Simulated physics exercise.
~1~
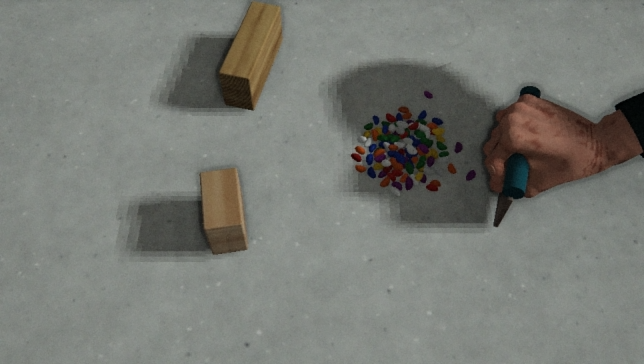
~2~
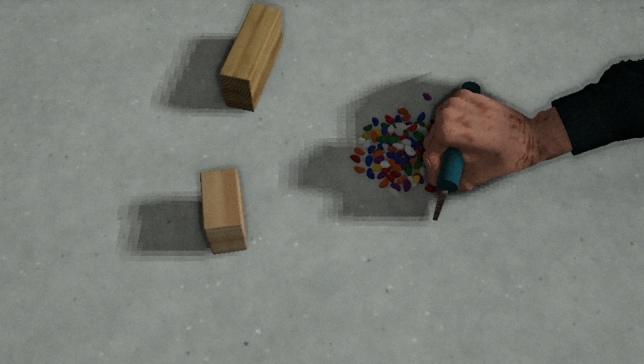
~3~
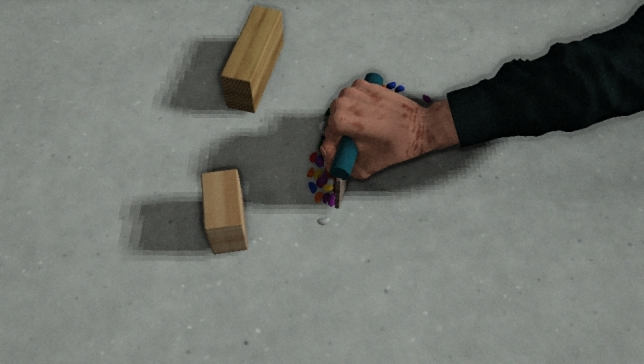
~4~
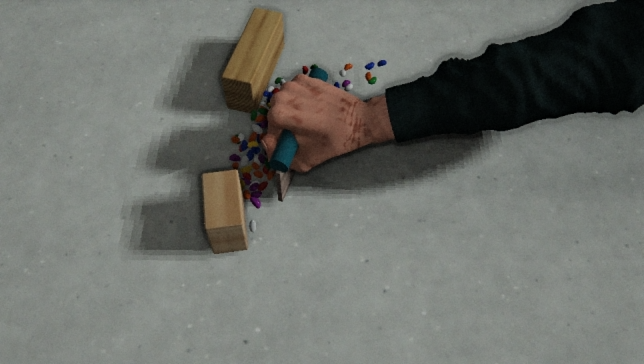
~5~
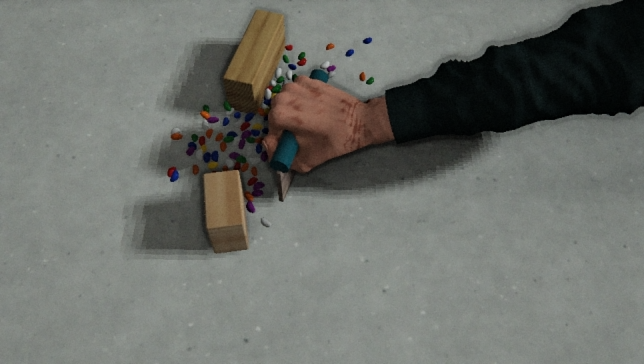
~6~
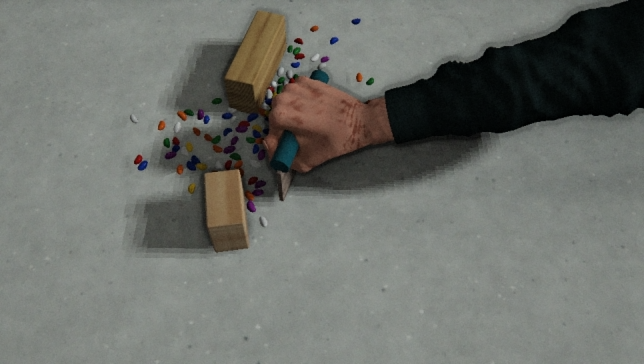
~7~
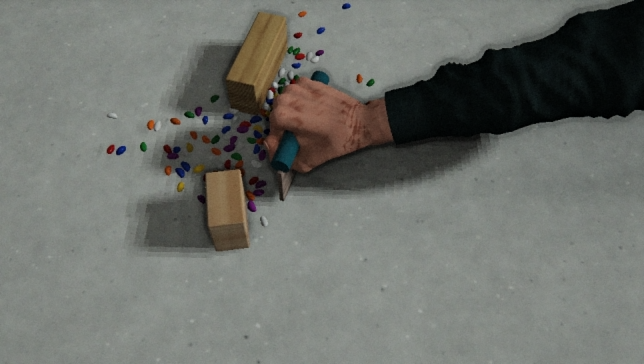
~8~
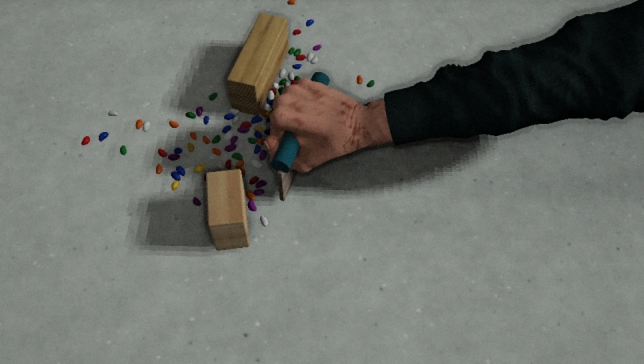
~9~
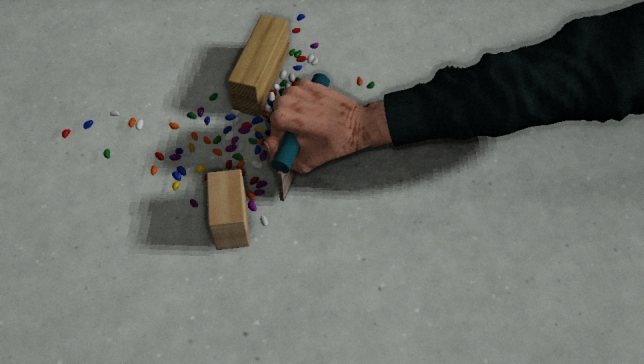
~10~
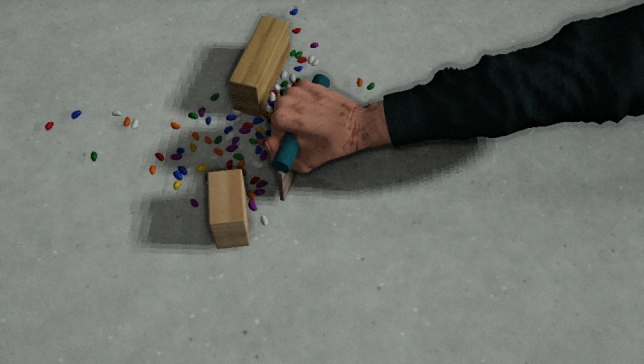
A hand gripping a teal-handled tool swept a pile of colorful jelly beans left toward two wooden blocks and stopped just short of them; many beans scattered through the gap, while others stayed bunched by the hand and blocks.
